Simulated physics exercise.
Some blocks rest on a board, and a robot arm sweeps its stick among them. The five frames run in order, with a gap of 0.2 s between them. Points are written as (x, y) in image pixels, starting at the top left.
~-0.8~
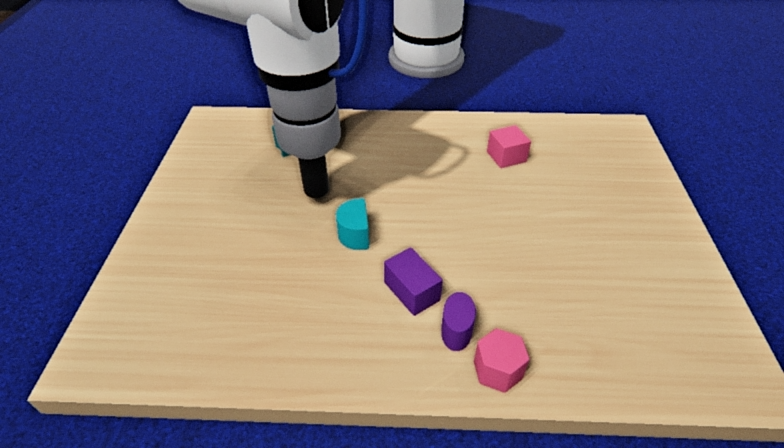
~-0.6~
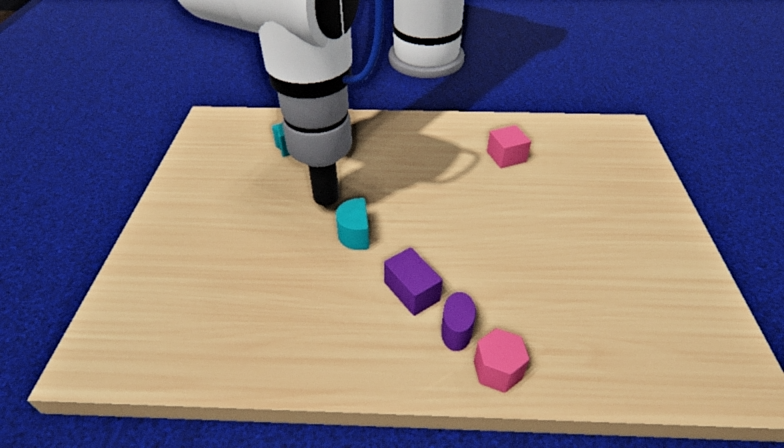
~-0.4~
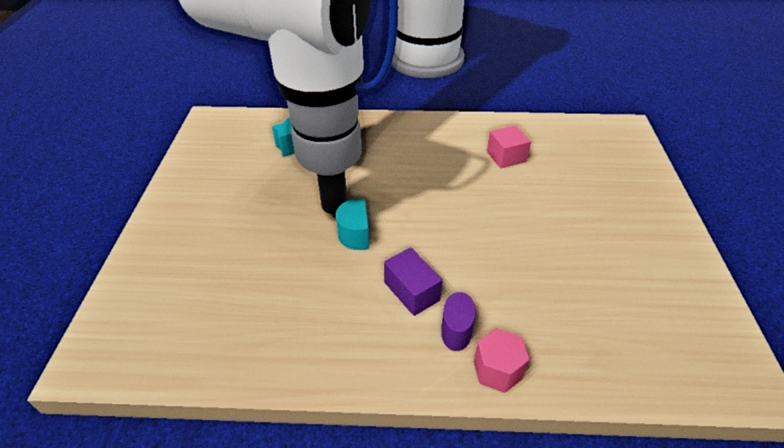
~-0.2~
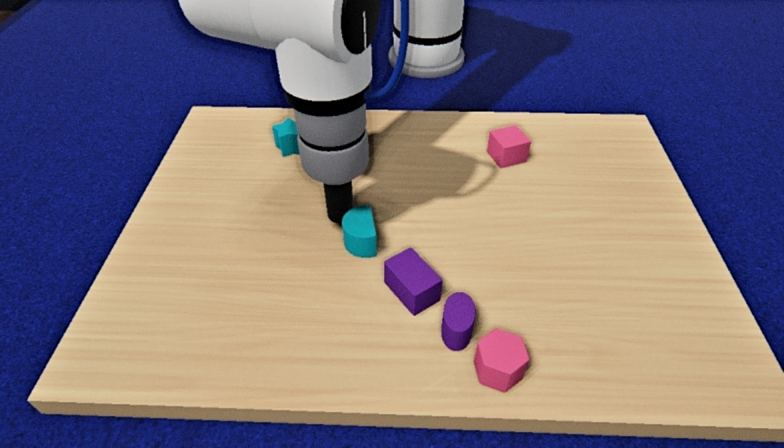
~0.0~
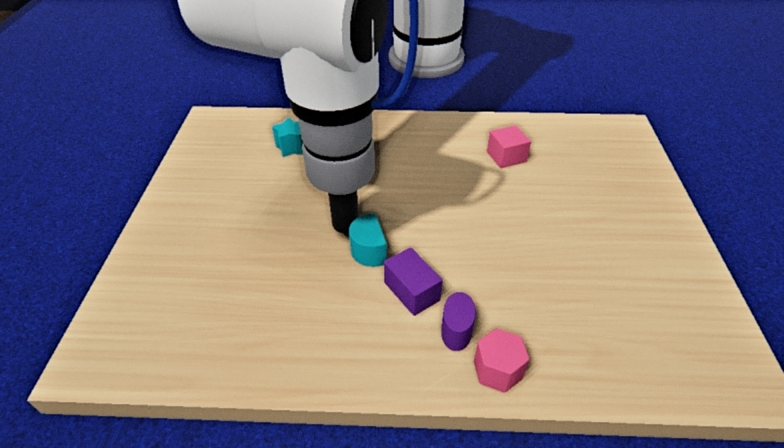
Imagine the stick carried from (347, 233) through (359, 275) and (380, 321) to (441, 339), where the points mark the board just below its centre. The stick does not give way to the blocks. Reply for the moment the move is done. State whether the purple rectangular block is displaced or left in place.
It travels a centimetre or more.
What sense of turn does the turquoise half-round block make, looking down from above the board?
It twists anticlockwise.
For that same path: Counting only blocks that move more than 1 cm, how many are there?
The number is three or more.
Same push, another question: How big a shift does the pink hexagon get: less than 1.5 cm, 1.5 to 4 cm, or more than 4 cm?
If I had to pick, the pink hexagon travels less than 1.5 cm here.
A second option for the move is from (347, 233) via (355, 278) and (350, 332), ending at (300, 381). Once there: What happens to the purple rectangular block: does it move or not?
Its place changes.
On the path given first. One third of the way, stick (359, 267); turquoise half-round block (395, 254), turned 55° anticlockwise; purple rectangular block (432, 281); purple elliptical block (463, 313).
Two thirds of the way, stick (380, 313); turquoise half-round block (396, 254), turned 55° anticlockwise; purple rectangular block (432, 281); purple elliptical block (463, 313).
At the end, stick (442, 331); turquoise half-round block (396, 254), turned 55° anticlockwise; purple rectangular block (436, 280), turned 15° anticlockwise; purple elliptical block (476, 312); pink hexagon not moved.
